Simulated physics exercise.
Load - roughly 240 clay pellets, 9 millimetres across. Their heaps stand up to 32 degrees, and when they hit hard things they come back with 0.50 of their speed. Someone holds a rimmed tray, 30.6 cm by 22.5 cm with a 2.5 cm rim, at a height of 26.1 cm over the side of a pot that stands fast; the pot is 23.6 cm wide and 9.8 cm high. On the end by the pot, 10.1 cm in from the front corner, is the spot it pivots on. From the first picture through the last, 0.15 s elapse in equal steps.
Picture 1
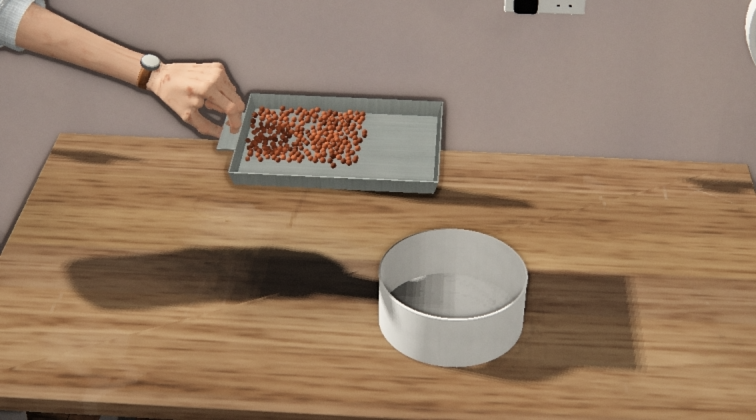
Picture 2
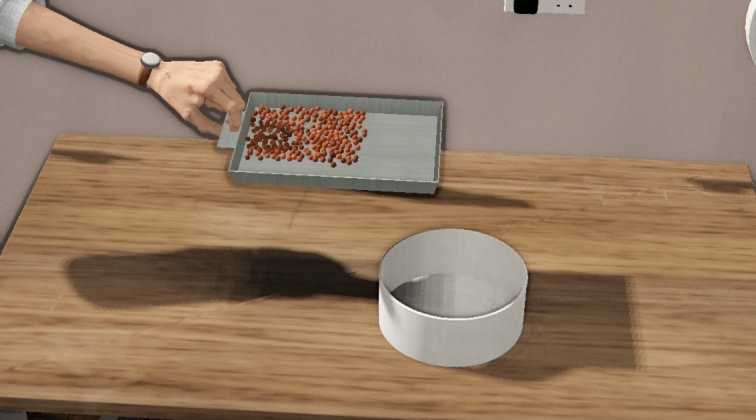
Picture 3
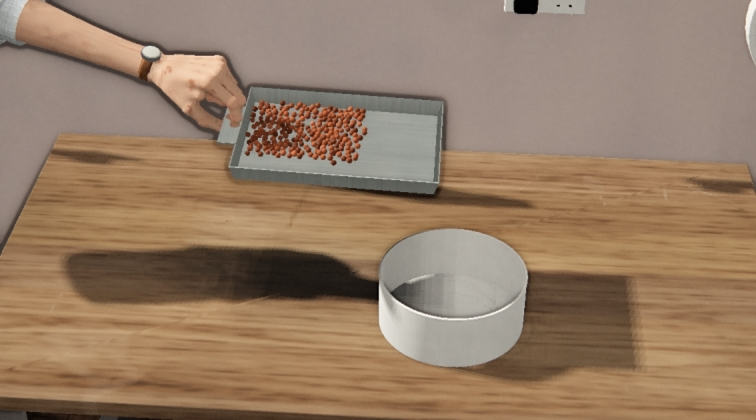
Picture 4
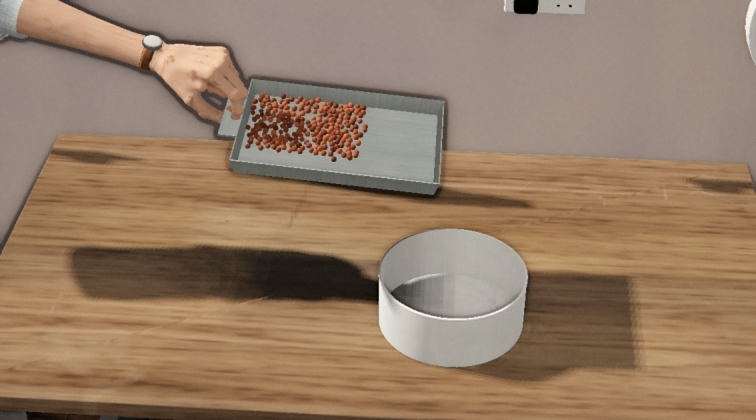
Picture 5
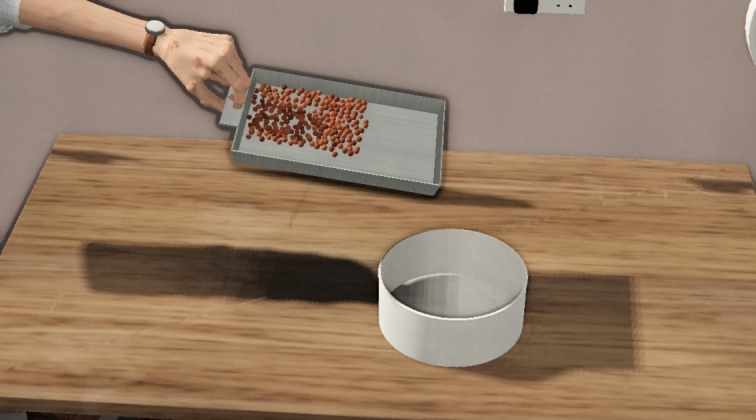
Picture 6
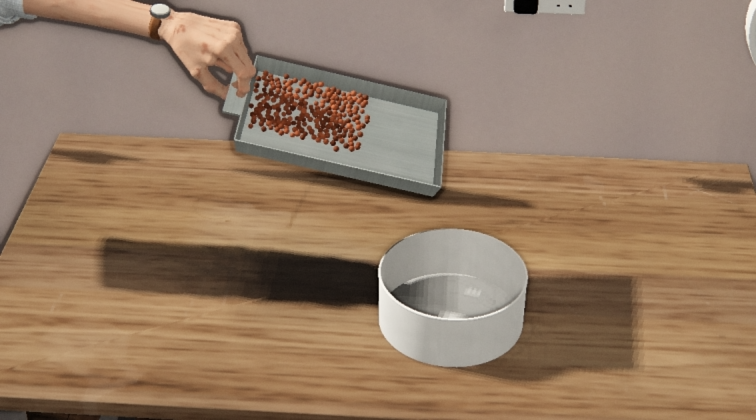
On a wooden tabletop, a hand raising the left end of a metal tray of reddish-brown pellets, slanting it beside a white pot.
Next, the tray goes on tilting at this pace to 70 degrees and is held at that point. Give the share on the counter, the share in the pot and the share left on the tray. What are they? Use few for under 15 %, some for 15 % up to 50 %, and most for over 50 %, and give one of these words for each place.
Counter: Some, pot: Some, tray: Some.
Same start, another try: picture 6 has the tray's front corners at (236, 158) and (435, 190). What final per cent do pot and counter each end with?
Per cent by place - pot 75, counter 5.
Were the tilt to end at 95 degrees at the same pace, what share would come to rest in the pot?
That comes out at some 75 per cent.
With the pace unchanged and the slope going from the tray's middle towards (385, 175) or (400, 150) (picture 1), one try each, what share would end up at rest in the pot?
Roughly 75 per cent on the first try and 5 per cent on the second.
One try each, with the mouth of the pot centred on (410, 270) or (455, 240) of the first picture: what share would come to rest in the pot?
In order, about 10 and about 30 per cent.
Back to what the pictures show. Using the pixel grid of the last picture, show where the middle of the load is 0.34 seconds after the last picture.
By then the middle of the load sits around (403, 95).
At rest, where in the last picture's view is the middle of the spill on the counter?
It comes to rest with its centre close to (600, 324).
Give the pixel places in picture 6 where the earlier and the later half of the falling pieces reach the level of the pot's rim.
Roughly (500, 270) to start, and after that (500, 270).
Then, 0.21 s after the last picture, tilt 43 degrees; the tray holds 100 %, the pot 0 %.
Then, 0.34 s after the last picture, tilt 62 degrees; the tray holds 100 %, the pot 0 %.
Then, 0.61 s after the last picture, tilt 70 degrees; the tray holds 30 %, the pot 20 %.
In the end, counter 25 %, pot 40 %, tray 30 %.
